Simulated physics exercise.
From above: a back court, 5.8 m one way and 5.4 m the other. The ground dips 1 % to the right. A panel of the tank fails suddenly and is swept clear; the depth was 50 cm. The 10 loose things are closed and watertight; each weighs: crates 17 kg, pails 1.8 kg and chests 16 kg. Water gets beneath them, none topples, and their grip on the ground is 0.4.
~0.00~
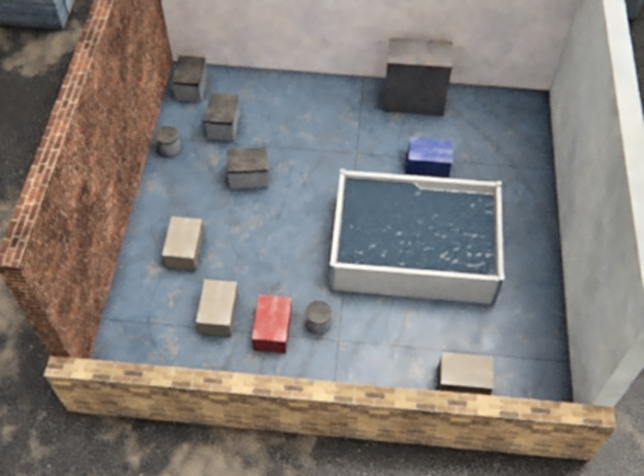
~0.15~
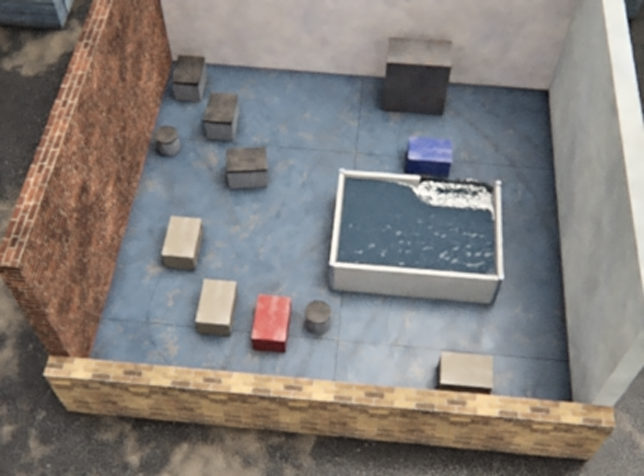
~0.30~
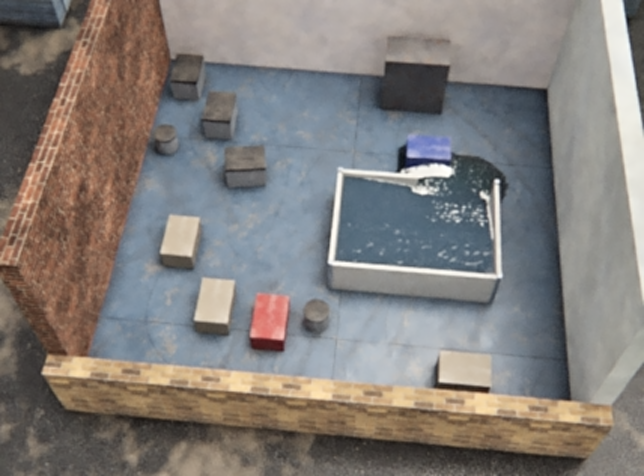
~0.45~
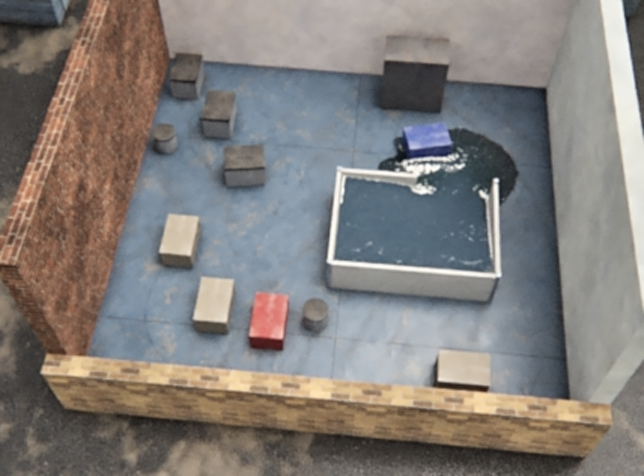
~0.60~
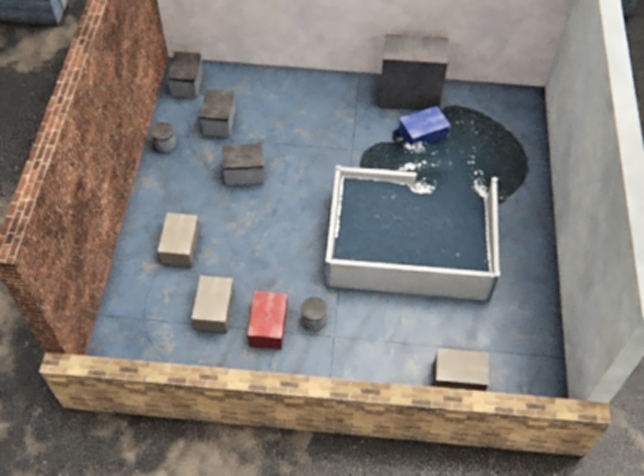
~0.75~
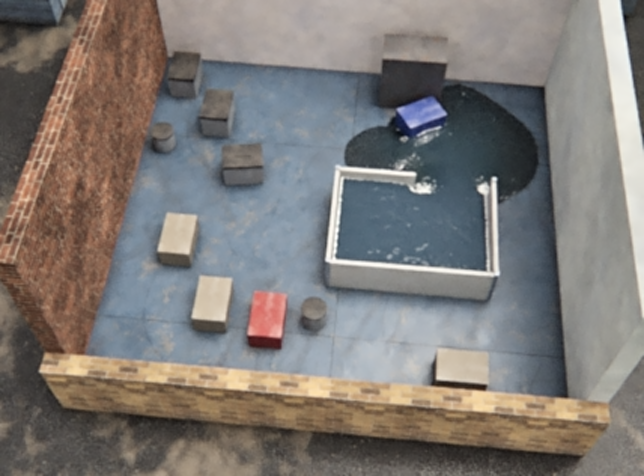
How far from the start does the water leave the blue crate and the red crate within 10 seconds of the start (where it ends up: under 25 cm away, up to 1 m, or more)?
The blue crate travels far, the red crate holds its place.
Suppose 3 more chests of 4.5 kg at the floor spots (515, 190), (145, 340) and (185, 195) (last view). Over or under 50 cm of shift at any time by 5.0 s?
In turn: Past it, less, less.
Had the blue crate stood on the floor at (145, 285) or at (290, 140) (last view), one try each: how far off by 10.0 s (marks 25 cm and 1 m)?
In turn: It barely shifts; it holds its place.
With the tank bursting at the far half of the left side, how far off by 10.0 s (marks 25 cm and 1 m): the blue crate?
Then the blue crate holds its place.
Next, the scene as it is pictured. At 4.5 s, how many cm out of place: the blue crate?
Roughly 150 cm by then.
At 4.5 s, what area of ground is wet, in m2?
About 19 m2.
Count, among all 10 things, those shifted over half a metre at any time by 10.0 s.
4 of them.
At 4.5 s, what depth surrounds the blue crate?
Roughly 3 cm.
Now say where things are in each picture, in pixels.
In the first picture, the blue crate at (431, 150) rests on the ground; the red crate at (272, 318) rests on the ground; 2.8 m2 under water; 0 of 10 have shifted.
In the second picture, the blue crate at (430, 149) rests on the ground; the red crate at (271, 317), on the bottom; 3.3 m2 under water; 0 of 10 have shifted.
In the third picture, the blue crate at (429, 147) rests on the ground; the red crate at (270, 316), on the bottom; water covers 3.8 m2; 0 of 10 have shifted.
In the fourth picture, the blue crate at (427, 136), on the bottom, 20 cm from its start; the red crate at (269, 315), on the bottom; 4.4 m2 under water; 1 of 10 have shifted.
In the fifth picture, the blue crate at (425, 122) rests on the ground, 45 cm from its start; the red crate at (268, 314) rests on the ground; 5.3 m2 under water; 1 of 10 have shifted.
In the sixth picture, the blue crate at (421, 112) rests on the ground, 63 cm from its start; the red crate at (267, 314), on the bottom; 6.4 m2 under water; 1 of 10 have shifted.
After 2.0 s the blue crate is near (377, 103), 1.0 m from its start, aground; the red crate is near (267, 314), 0.0 m from its start, aground; 0 afloat.
After 4.5 s the blue crate is near (314, 110), 1.7 m from its start, aground; the red crate is near (267, 314), 0.0 m from its start, aground; 0 afloat.
After 7.0 s the blue crate is near (313, 110), 1.7 m from its start, aground; the red crate is near (267, 314), 0.0 m from its start, aground; 1 afloat.
After 10.0 s the blue crate is near (313, 110), 1.7 m from its start, aground; the red crate is near (267, 314), 0.0 m from its start, aground; 2 afloat.
